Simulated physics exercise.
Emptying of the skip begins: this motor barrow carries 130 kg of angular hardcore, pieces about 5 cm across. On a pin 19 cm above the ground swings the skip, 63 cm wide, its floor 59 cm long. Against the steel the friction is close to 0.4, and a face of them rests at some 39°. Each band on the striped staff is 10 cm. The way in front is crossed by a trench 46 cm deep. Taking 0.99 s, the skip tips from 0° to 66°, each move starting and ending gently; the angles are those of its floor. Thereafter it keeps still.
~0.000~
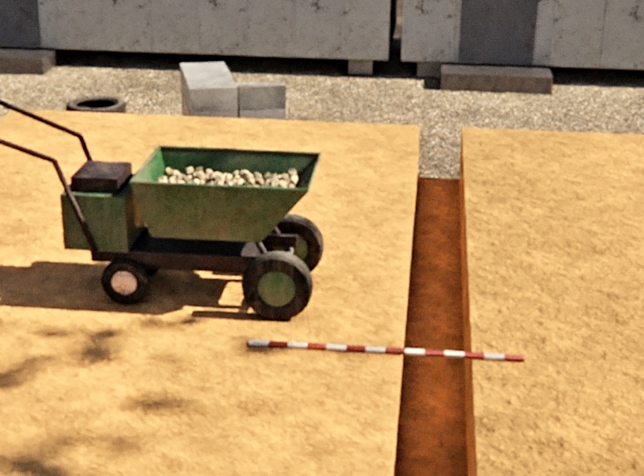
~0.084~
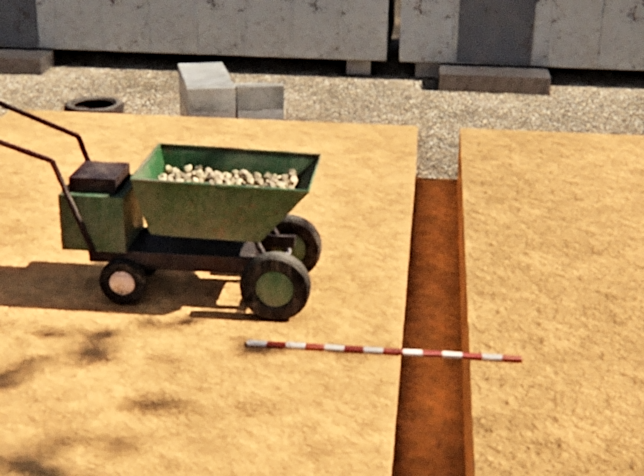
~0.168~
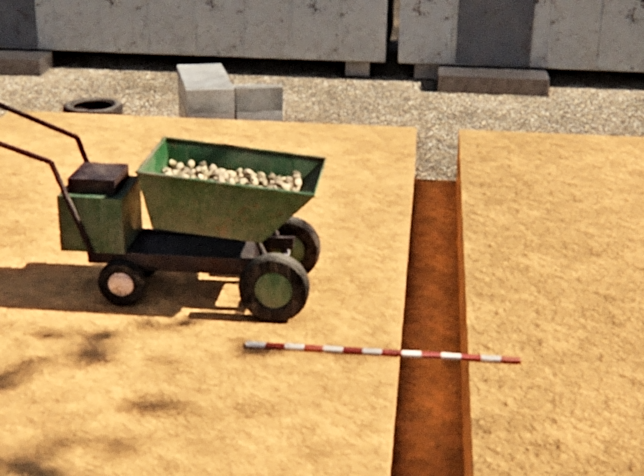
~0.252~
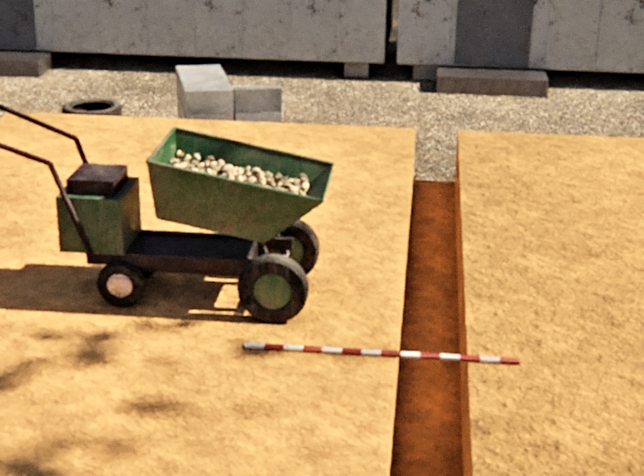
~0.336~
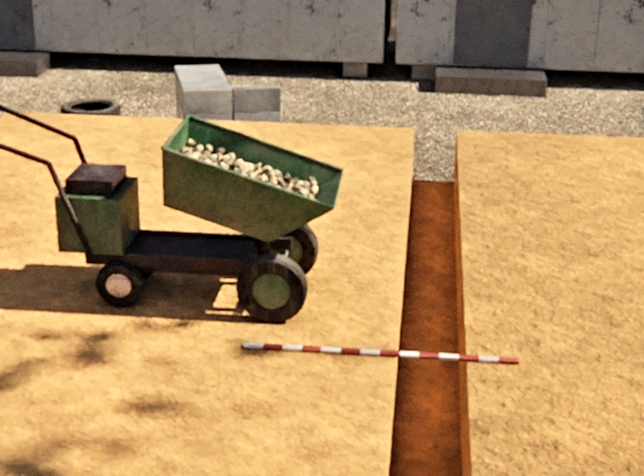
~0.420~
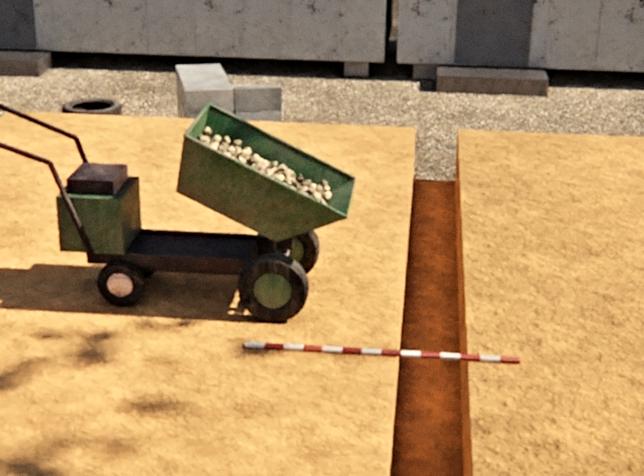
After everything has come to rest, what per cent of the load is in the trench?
I would say 63 percent.
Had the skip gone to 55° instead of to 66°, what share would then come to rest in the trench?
I'd expect around 15 in a hundred.
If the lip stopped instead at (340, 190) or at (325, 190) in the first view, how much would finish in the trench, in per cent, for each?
That gives roughly 55 per cent and roughly 65 per cent.
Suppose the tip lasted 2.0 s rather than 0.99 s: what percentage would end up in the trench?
With that timing, about 60 per cent.
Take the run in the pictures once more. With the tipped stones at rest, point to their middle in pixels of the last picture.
Near (431, 367).
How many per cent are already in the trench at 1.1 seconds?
About 10 per cent by then.
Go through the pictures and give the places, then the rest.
Lip at (308, 191), floor tilted 0°, highest stones at (229, 176), in the first picture.
The skip is at 1°, its lip at (308, 192); the top of the load is at (218, 175); the stones move at 0.3 m/s on average, in the second picture.
Lip at (314, 196), floor tilted 5°, highest stones at (210, 171); the stones move at 0.5 m/s on average, in the third picture.
Lip at (323, 201), floor tilted 11°, highest stones at (193, 163); the stones move at 0.7 m/s on average, in the fourth picture.
Lip at (334, 208), floor tilted 18°, highest stones at (194, 151); the stones move at 0.8 m/s on average, in the fifth picture.
Lip at (347, 217), floor tilted 26°, highest stones at (211, 141); the stones move at 0.9 m/s on average, in the sixth picture.
After 0.7 s the floor is at 56°; 100 % in the skip; the foremost stones are at (363, 239).
After 1.1 s the floor is at 66°; 90 % in the skip, 3 % short of the trench, 8 % in the trench; the foremost stones are at (437, 325).
After 1.4 s the floor is at 66°; 59 % in the skip, 3 % short of the trench, 37 % in the trench, 1 % past the trench; the foremost stones are at (494, 306).
After 3.4 s the floor is at 66°; 32 % in the skip, 4 % short of the trench, 63 % in the trench, 1 % past the trench; the foremost stones are at (523, 310).
